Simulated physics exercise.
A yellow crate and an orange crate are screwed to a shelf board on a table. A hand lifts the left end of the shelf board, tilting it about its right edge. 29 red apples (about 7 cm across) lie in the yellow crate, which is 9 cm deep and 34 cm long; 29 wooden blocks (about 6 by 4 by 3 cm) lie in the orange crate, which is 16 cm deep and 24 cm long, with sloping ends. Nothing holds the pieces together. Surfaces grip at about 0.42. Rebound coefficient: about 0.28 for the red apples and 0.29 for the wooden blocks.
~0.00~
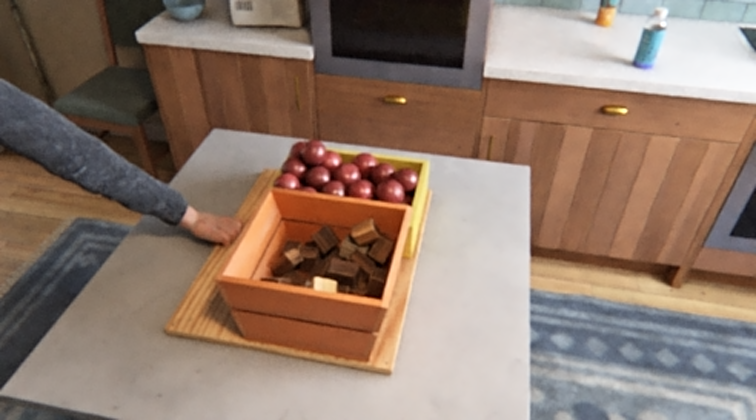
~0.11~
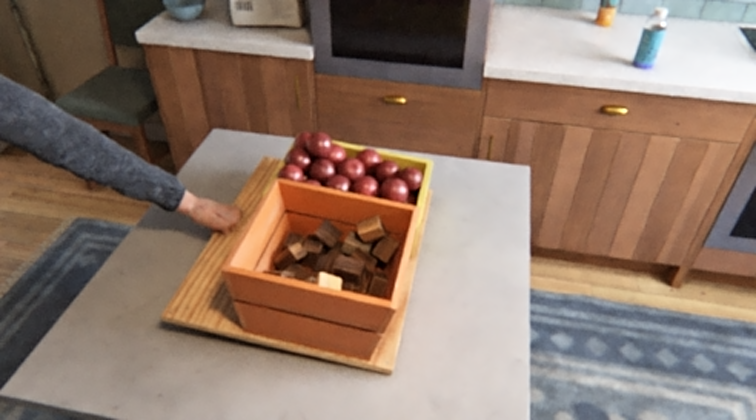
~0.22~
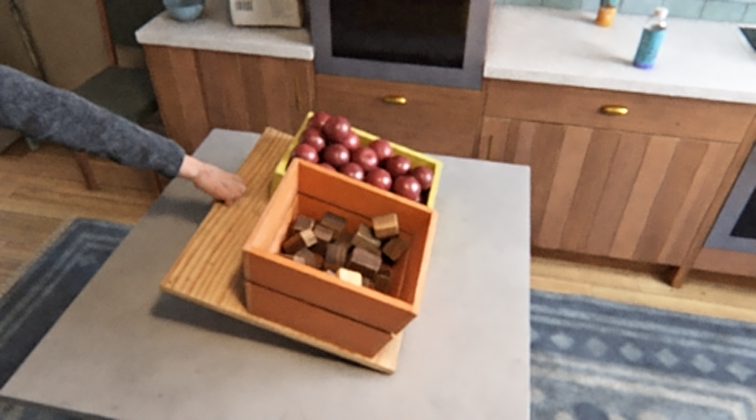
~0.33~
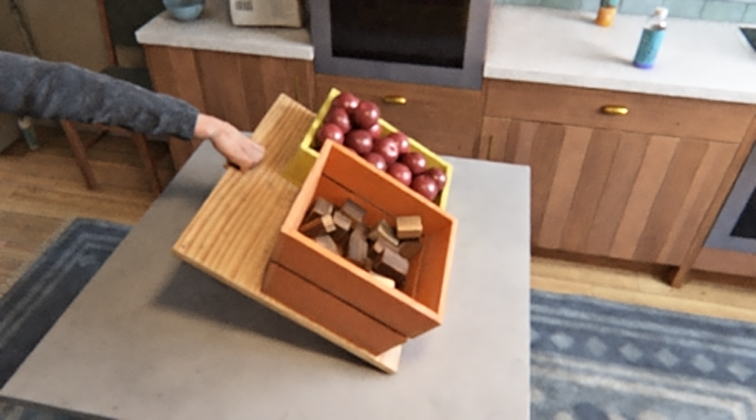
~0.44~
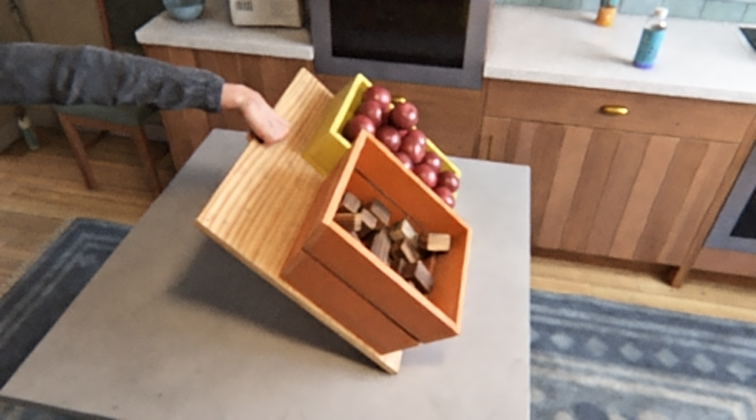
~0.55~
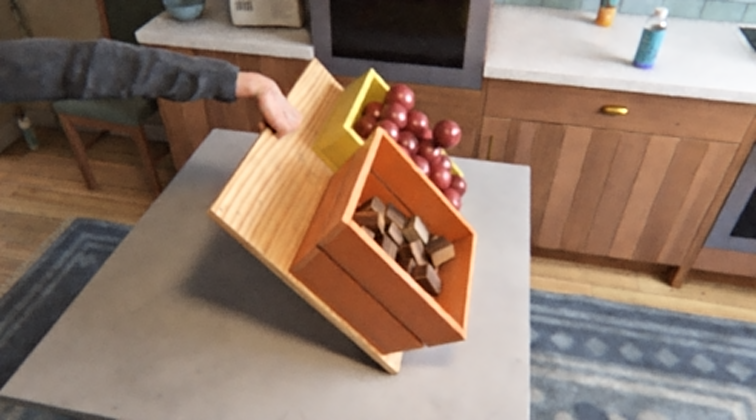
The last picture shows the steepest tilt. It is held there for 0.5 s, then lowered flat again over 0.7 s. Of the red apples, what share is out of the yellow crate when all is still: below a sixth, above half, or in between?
Out of the yellow crate go from a sixth to a half of the red apples.
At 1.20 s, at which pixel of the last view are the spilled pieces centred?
Near (488, 235).
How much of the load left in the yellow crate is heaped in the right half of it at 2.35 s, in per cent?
Some 60 per cent.
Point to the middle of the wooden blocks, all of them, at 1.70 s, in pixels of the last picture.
Around (353, 283).
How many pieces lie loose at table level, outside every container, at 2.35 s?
Some 4 pieces.
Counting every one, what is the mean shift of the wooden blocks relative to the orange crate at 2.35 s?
About 4 cm to the right.
After 0.84 s, tilt 48°; 2 of 29 out of the yellow crate and 0 of 29 out of the orange crate.
After 1.20 s, tilt 42°; 9 of 29 out of the yellow crate and 0 of 29 out of the orange crate.
After 1.70 s, tilt 1°; 10 of 29 out of the yellow crate and 0 of 29 out of the orange crate.
Outcome (at 2.35 s), 10 of 29 out of the yellow crate and 0 of 29 out of the orange crate. Asked share, 10 of 29, 34 per cent.
